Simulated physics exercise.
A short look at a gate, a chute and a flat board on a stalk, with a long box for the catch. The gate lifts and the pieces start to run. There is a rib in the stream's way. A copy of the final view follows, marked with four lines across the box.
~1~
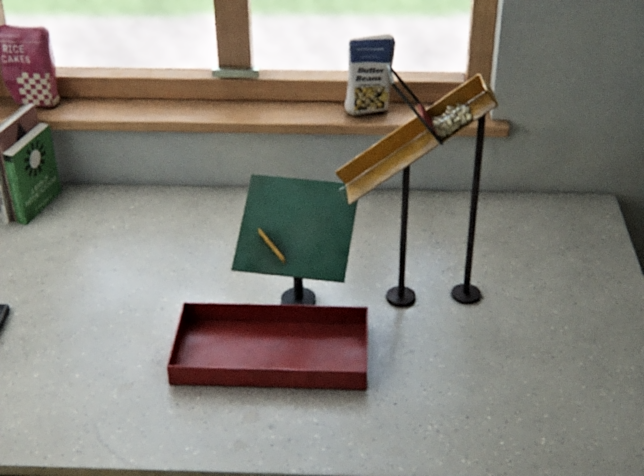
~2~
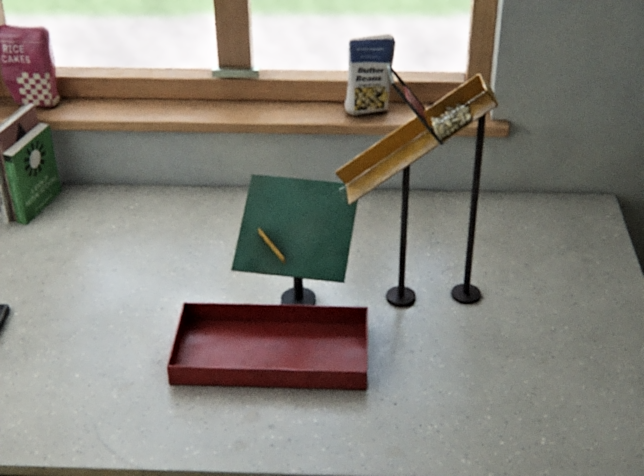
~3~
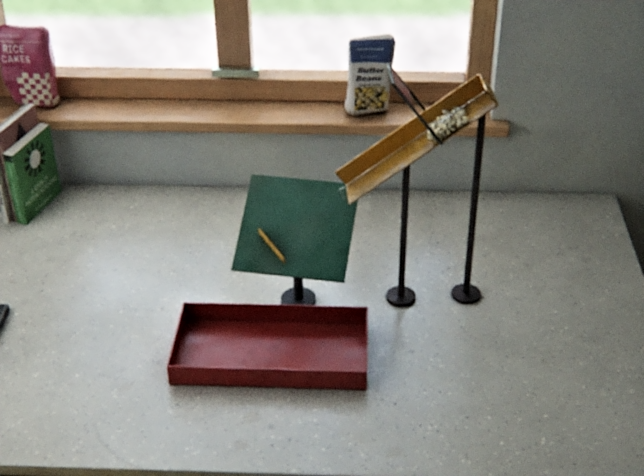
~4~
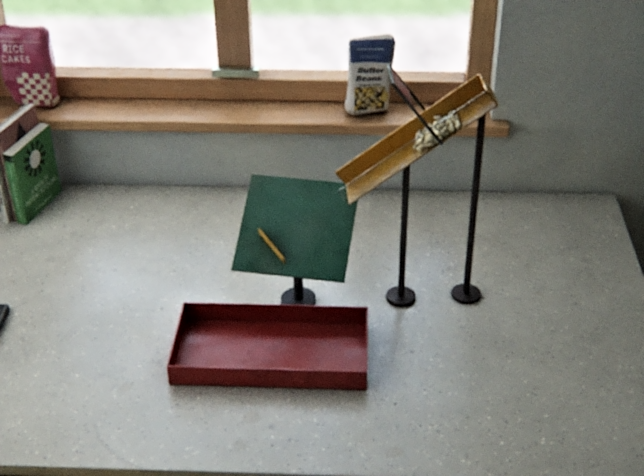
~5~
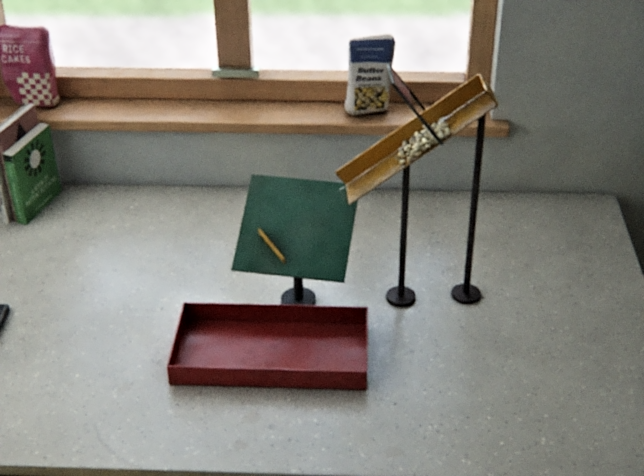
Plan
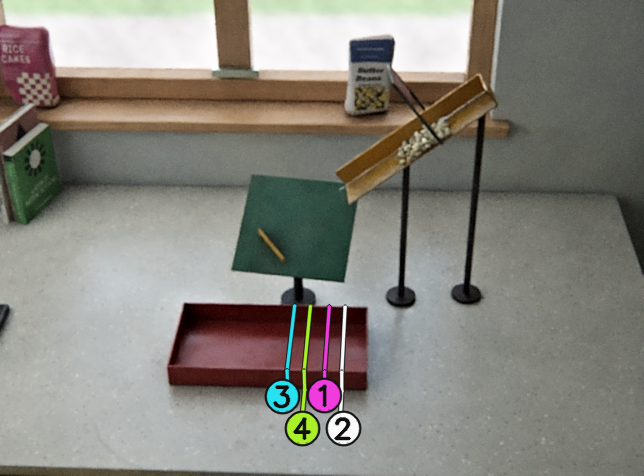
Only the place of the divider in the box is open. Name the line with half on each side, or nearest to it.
3 beats the others.
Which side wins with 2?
More lands on the left.
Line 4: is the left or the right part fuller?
More lands on the left.
On the marked copy, line 1 crosses the front rim at (324, 370); line 2 crosses the front rim at (341, 371); line 3 crosses the front rim at (287, 369); line 4 crosses the front rim at (304, 370).
If 1 is chosen, of what is caught, every piece on the left of the divider, not one piece on the right.
If 2 is chosen, of what is caught, every piece on the left of the divider, not one piece on the right.
If 3 is chosen, of what is caught, roughly half on the left of the divider, roughly half on the right.
If 4 is chosen, of what is caught, almost all on the left of the divider, just a few on the right.
